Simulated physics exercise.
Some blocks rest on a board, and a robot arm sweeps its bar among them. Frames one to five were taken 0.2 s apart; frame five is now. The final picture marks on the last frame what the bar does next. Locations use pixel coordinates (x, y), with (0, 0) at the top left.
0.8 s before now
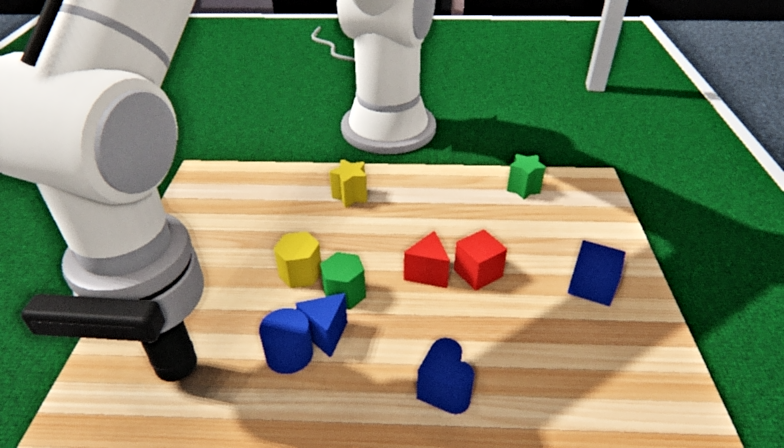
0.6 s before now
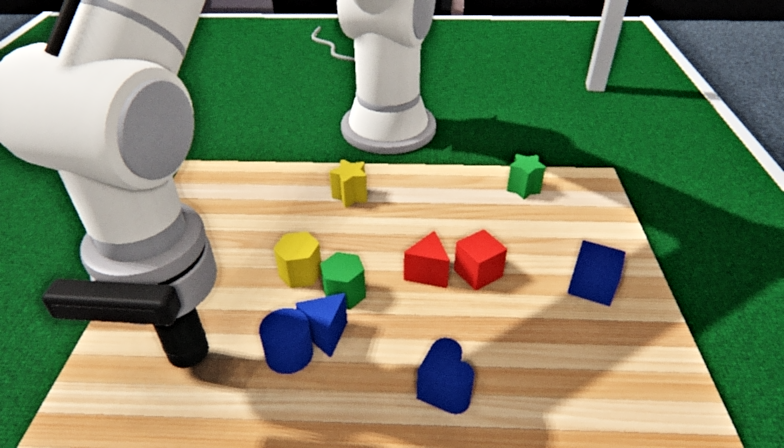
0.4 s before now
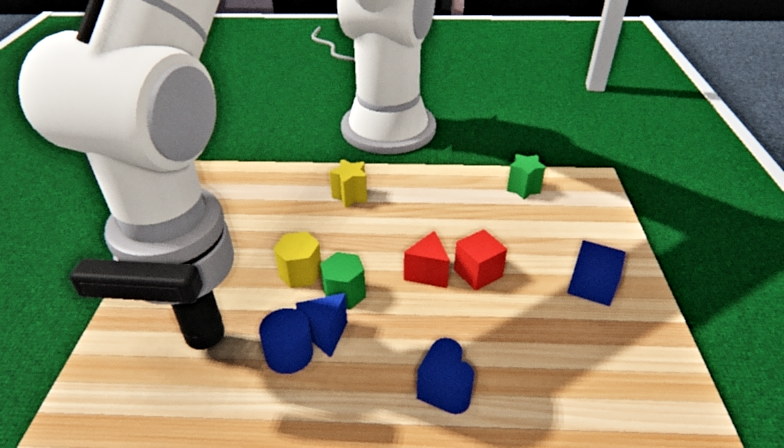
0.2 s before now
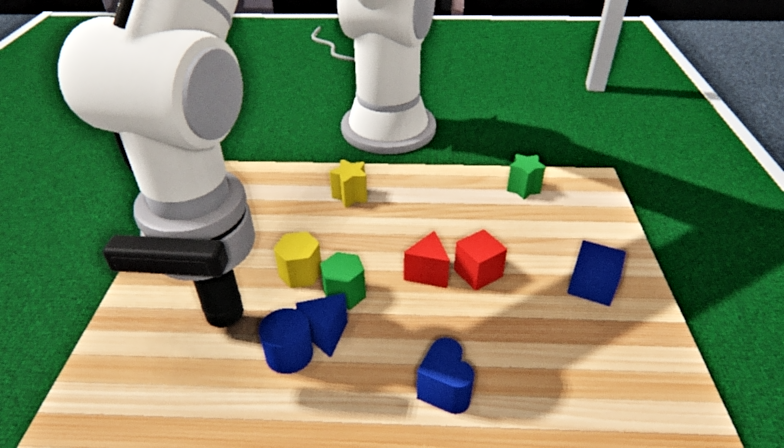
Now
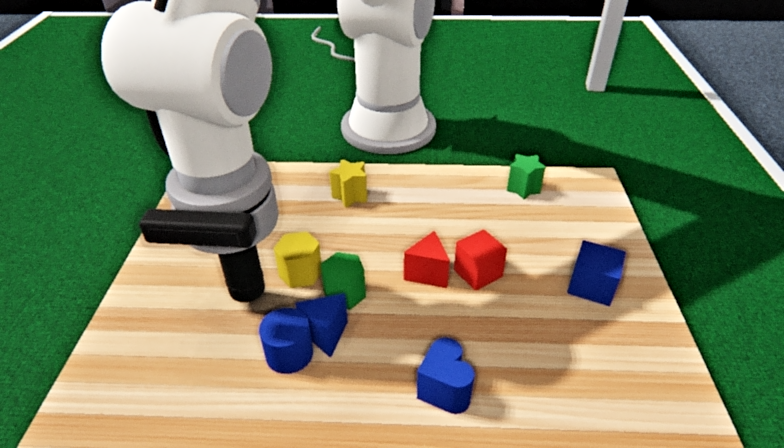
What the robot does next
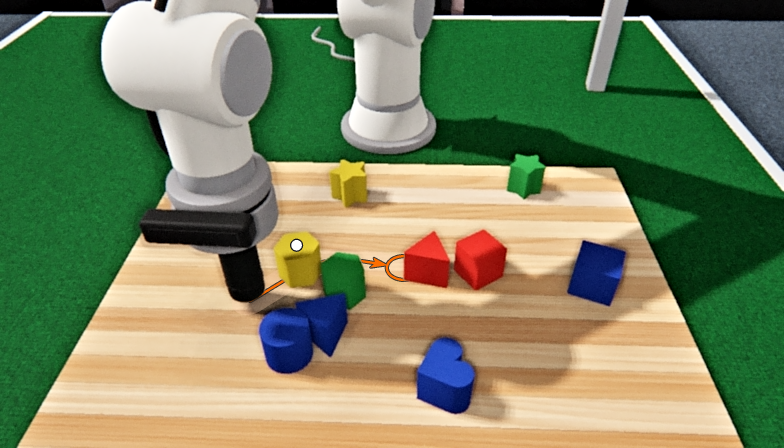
The clip shows a robot arm with a black bar moving from the lower left of a wooden board toward the yellow hexagon, passing left of the blue blocks, while the red, green, yellow and blue blocks stay still.
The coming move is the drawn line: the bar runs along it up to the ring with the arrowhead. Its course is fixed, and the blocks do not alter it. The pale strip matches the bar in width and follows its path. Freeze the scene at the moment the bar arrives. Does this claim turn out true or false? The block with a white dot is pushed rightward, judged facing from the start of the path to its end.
That claim is false.
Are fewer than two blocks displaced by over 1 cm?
I expect so.
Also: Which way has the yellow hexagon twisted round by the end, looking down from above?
Viewed from the top, it goes anticlockwise.
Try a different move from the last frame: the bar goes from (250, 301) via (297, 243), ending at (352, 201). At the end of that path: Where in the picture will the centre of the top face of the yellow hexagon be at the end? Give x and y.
Its top middle will sit at (312, 237).
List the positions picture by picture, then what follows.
Lower end of the bar (177, 366), tops of blocks, yellow hexagon (297, 245), green hexagon (342, 266), red triangular piece (429, 247), in the first picture.
Bar (189, 353), blocks as before, in the second picture.
Bar (205, 335), blocks as before, in the third picture.
Bar (225, 314), blocks as before, in the fourth picture.
Bar (248, 290), yellow hexagon (297, 245), green hexagon (342, 266), red triangular piece (429, 247), in the fifth picture.
The drawn path runs from (250, 301) via (298, 272) and (350, 260), ending at (404, 268); the dot is on the yellow hexagon.
The first path, step by step. One third of the way, bar (297, 261); yellow hexagon (327, 230).
Two thirds of the way, bar (350, 249); yellow hexagon (372, 213), turned 25° anticlockwise.
At the end, bar (404, 257); yellow hexagon (376, 212), turned 35° anticlockwise; green hexagon not moved; red triangular piece (434, 249).
